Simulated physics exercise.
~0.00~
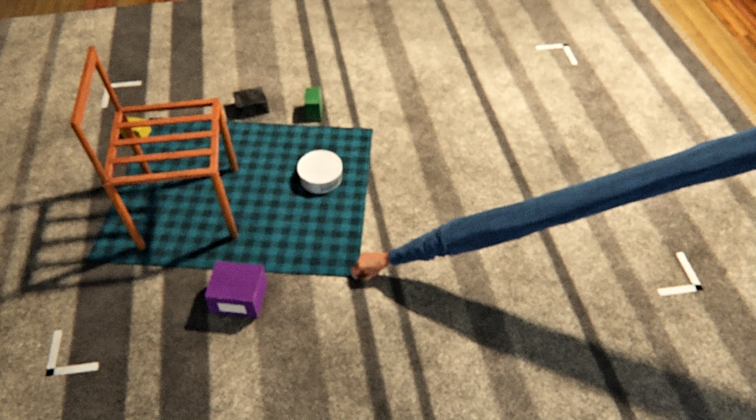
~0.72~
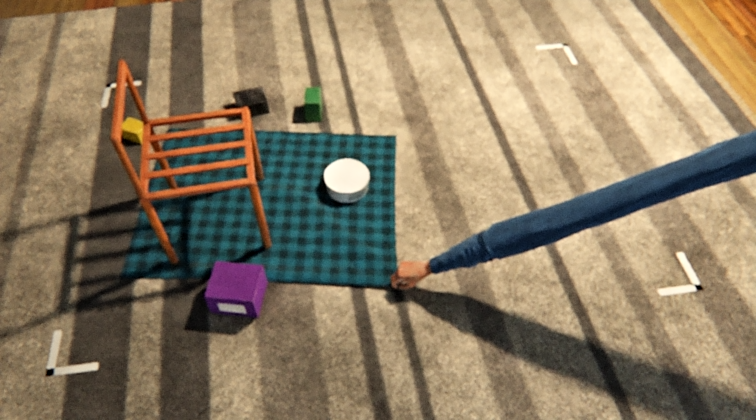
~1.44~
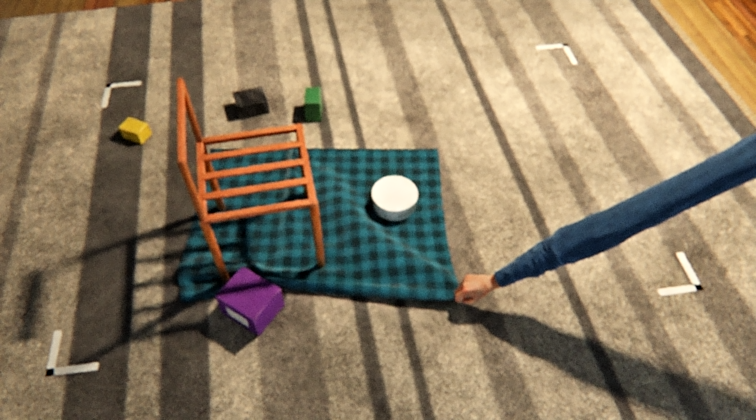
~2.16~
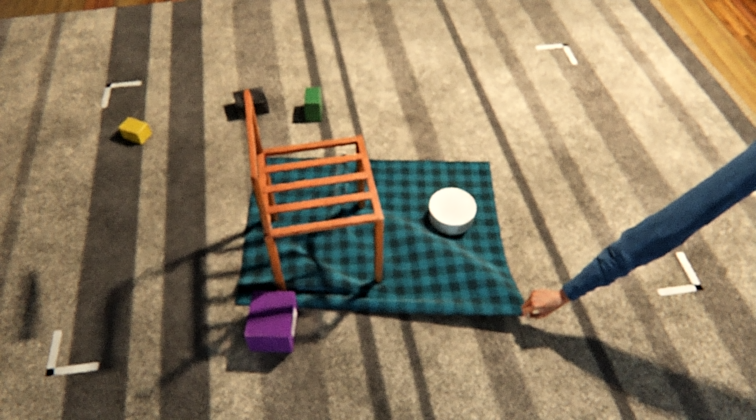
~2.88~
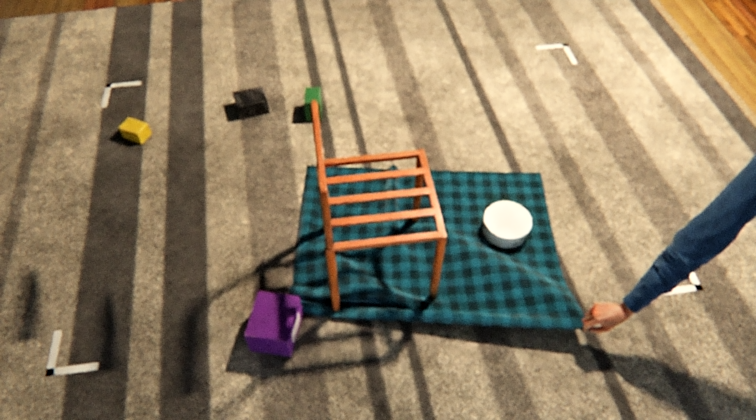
On a living-room floor, a hand pulls a teal checked play mat to the right, carrying an orange chair and a white bin far along with it, while a purple carton is nudged and turned slightly and the black, green and yellow crates stay put.
